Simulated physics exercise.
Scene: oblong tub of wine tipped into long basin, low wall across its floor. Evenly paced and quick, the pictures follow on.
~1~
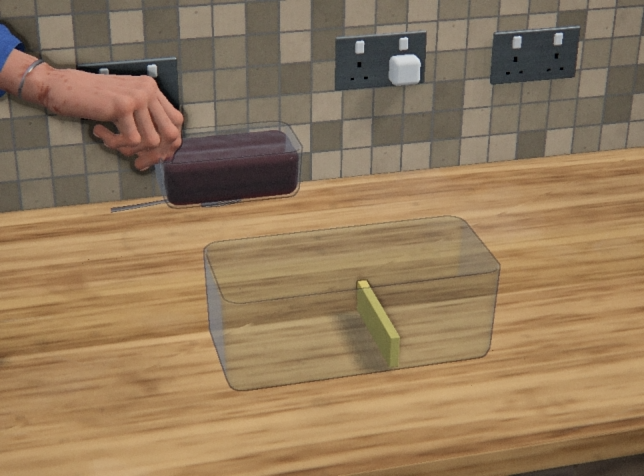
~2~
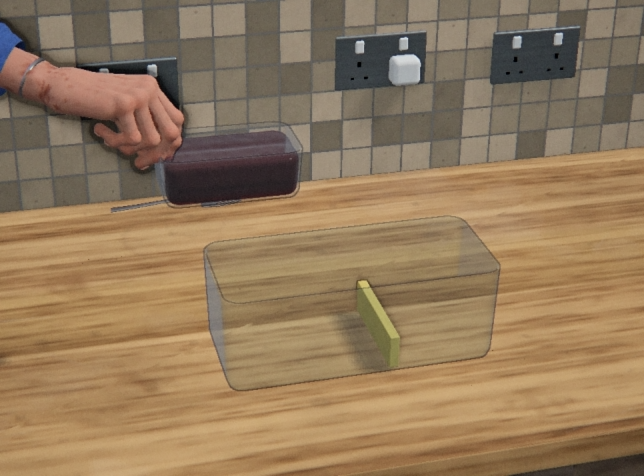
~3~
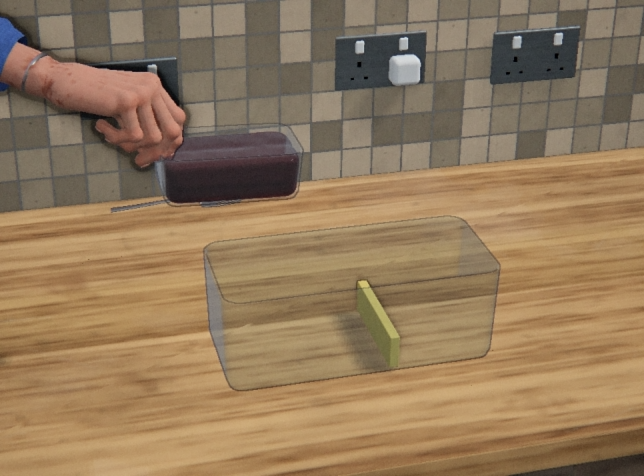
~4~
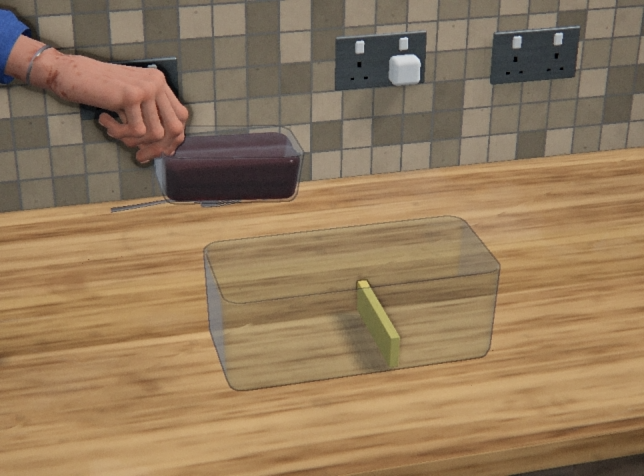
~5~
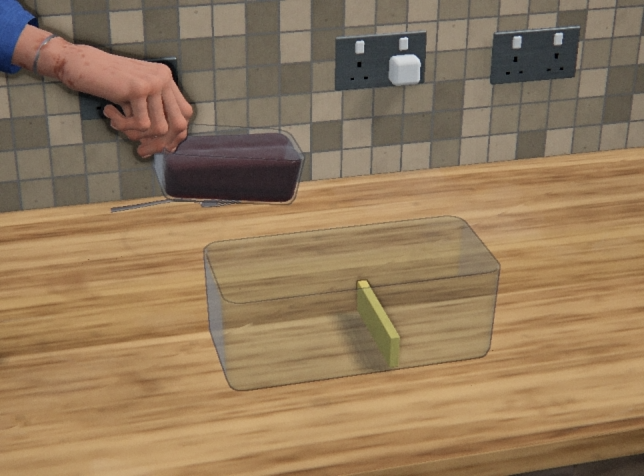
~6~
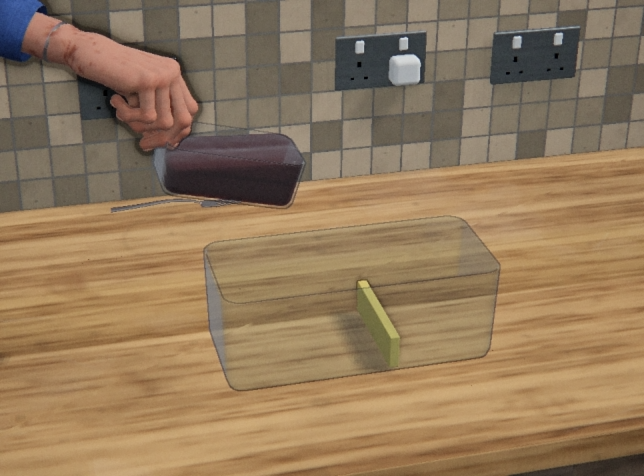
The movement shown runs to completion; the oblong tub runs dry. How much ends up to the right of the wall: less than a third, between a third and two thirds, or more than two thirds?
Less than a third.
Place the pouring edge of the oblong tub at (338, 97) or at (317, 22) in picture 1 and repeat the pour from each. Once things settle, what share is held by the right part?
In order: Close to 70 and 60 percent.
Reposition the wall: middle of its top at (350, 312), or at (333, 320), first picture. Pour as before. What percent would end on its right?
The first position gives around 55 percent, the second around 70 percent.
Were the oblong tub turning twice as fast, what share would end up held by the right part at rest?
Near 10 %.
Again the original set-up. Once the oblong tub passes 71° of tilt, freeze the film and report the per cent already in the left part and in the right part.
Roughly 45 % on the left side and 0 % on the right side.
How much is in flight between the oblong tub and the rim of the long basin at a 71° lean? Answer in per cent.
Something like 35 per cent of it.
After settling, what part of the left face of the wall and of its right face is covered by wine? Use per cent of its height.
The left side ends up close to 50, the right side close to 0.
A moment on, the tilt is 71° and 19 per cent is still to pour, 44 is left of the wall and 2 right of it.
Next, the tilt is 108° and 2 per cent is still to pour, 89 is left of the wall and 5 right of it.
Then the tilt is 117° and 0 per cent is still to pour, 93 is left of the wall and 6 right of it.
Later the tilt is 117° and 0 per cent is still to pour, 93 is left of the wall and 6 right of it.
At rest 93 per cent lies left of the wall, 6 right of it and 1 outside.
